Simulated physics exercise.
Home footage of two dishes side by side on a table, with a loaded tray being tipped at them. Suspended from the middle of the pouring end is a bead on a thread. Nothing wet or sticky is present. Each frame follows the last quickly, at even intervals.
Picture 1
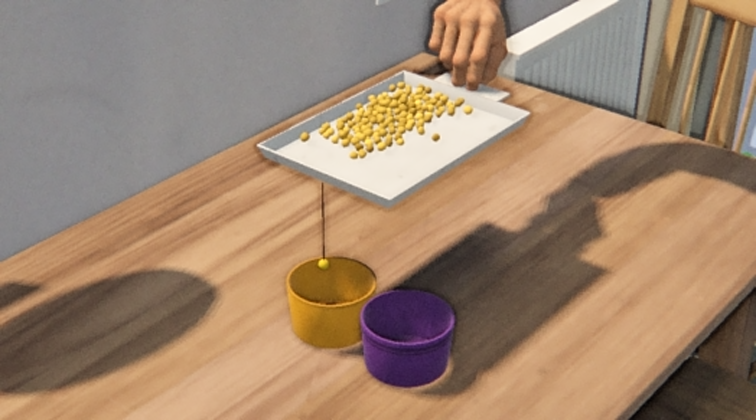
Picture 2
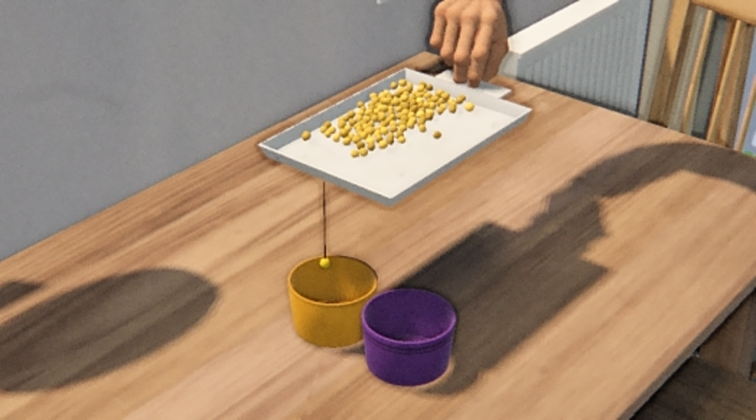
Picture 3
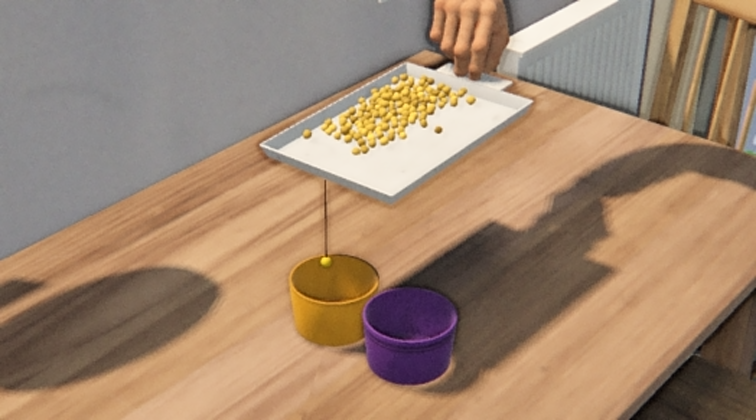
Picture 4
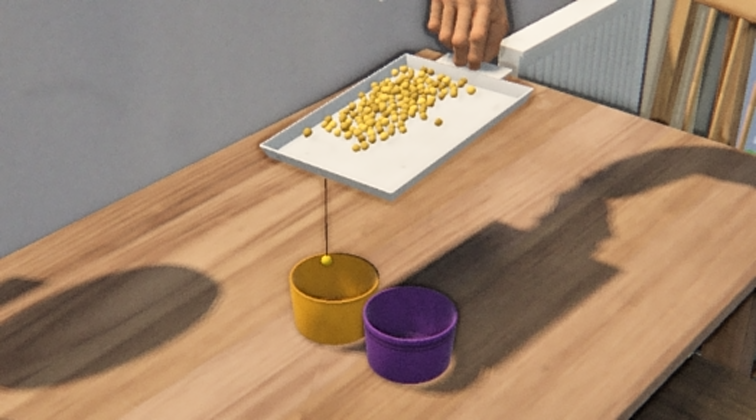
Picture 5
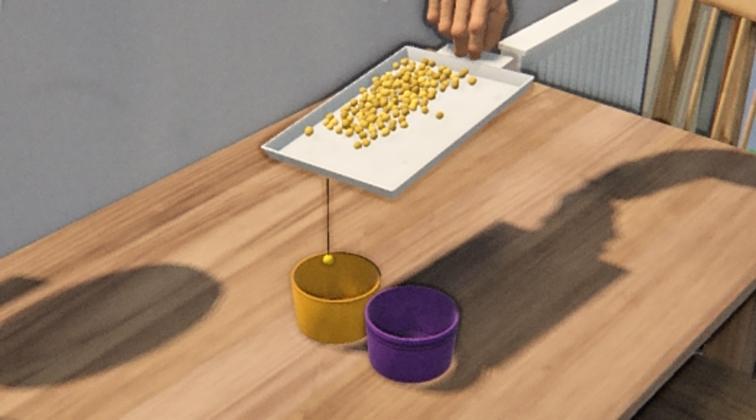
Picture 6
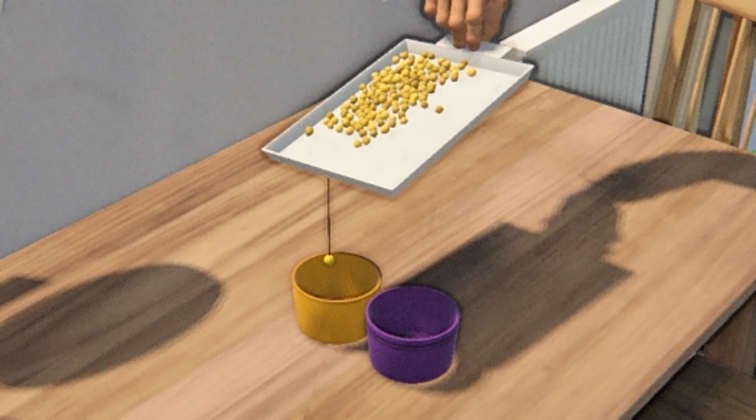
A hand slowly tilts a white tray of yellow balls above yellow and purple dishes.
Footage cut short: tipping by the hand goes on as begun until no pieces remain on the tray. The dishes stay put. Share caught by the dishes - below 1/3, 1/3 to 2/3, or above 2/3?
Below 1/3.
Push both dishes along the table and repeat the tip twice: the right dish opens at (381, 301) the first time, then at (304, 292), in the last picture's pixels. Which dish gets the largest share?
Try one: The dish on the left-hand side; try two: The dish on the left-hand side.
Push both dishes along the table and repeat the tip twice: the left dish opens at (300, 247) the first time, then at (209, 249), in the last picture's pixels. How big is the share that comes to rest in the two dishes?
Close to 50 in a hundred first, close to 50 in a hundred second.
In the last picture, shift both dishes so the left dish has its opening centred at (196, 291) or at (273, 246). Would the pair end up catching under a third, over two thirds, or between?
Try 1 - under a third; try 2 - above two thirds.
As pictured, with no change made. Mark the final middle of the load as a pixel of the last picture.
I'd mark it at roughly (239, 299).
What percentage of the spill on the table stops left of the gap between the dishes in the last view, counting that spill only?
Close to 100 per cent of the spill, I think.
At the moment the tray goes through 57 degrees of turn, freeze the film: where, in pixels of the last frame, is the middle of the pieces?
Somewhere about pixel (309, 126).
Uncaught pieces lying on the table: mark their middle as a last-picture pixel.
Estimated middle: Around (238, 299).
Shortly afterwards, tray tipped steeply; all but a few on the tray; only a few outside both; only a few in the air.
Next, tray tipped right over; only a few on the tray; only a few in the left dish; all but a few outside both; a little in the air.
Some moments later, tray tipped past a quarter turn; only a few in the left dish; all but a few outside both.
In the end, tray tipped past a quarter turn; none at all in the right dish; only a few in the left dish; all but a few outside both.
